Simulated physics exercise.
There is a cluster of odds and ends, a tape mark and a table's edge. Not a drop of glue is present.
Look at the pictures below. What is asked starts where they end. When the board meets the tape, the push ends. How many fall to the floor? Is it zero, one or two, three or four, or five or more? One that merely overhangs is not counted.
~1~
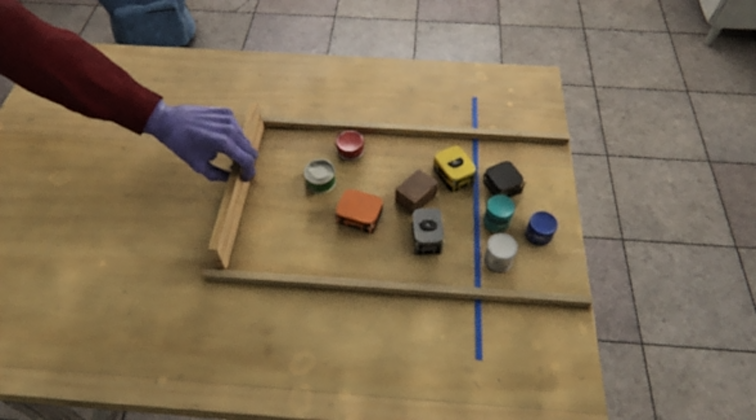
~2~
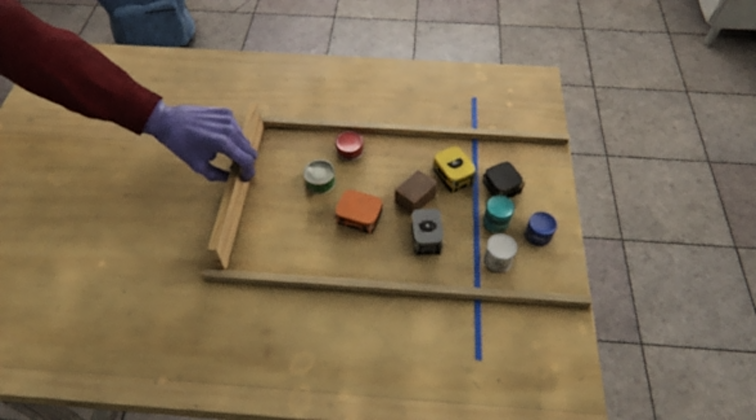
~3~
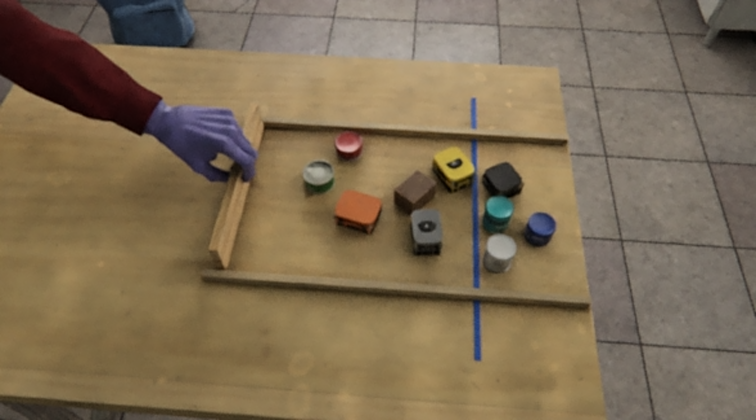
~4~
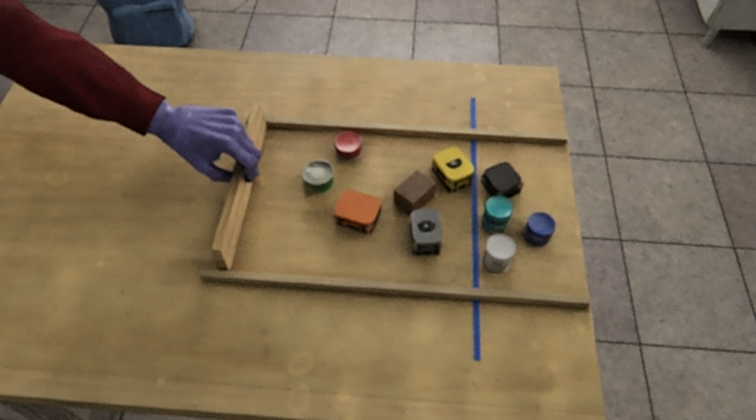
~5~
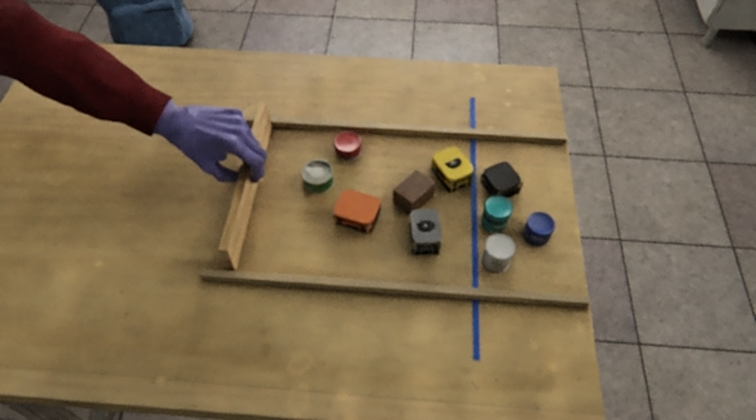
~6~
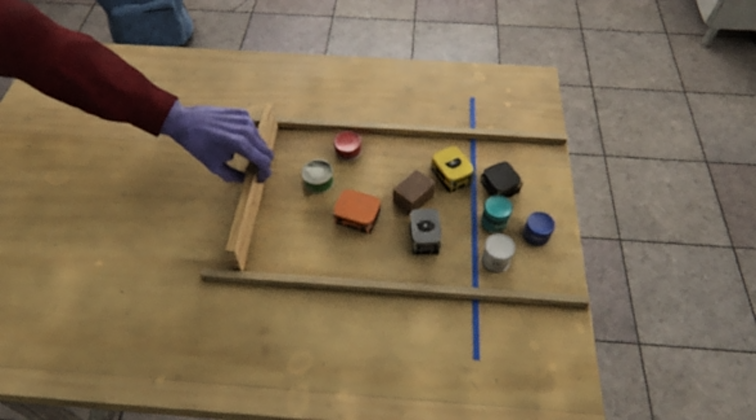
Band: No fallers.
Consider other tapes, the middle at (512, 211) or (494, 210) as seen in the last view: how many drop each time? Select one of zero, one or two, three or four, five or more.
In turn: 1 or 2, then none at all.
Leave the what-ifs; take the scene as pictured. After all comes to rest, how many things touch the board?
4 in contact.
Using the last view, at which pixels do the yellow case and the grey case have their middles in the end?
Yellow case: (516, 163); grey case: (500, 250).
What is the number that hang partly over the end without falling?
I'd say 0 of them.
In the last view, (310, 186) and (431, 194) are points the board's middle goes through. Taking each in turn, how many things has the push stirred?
The count reaches 1 first and 8 second.
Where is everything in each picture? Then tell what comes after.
Blue tub (541, 228); black case (503, 181); turquoise tub (499, 214); board (239, 181); tape (477, 208), in the first picture.
Black case (503, 182); green tin (320, 177), in the second picture.
Turquoise tub (498, 215); orange case (359, 212), in the third picture.
Blue tub (539, 229); grey case (426, 232), in the fourth picture.
Black case (501, 182); white pot (498, 254), in the fifth picture.
Blue tub (539, 229); black case (501, 182); turquoise tub (496, 215); board (255, 182); tape (474, 208), in the sixth picture.
Soon after, none off yet; blue tub at rest near (539, 229); black case at rest near (501, 182); turquoise tub at rest near (496, 215).
After that, none off yet; blue tub at rest near (539, 229); black case displaced a little near (514, 182); turquoise tub at rest near (498, 215).
In the end, the number that fall off is zero.
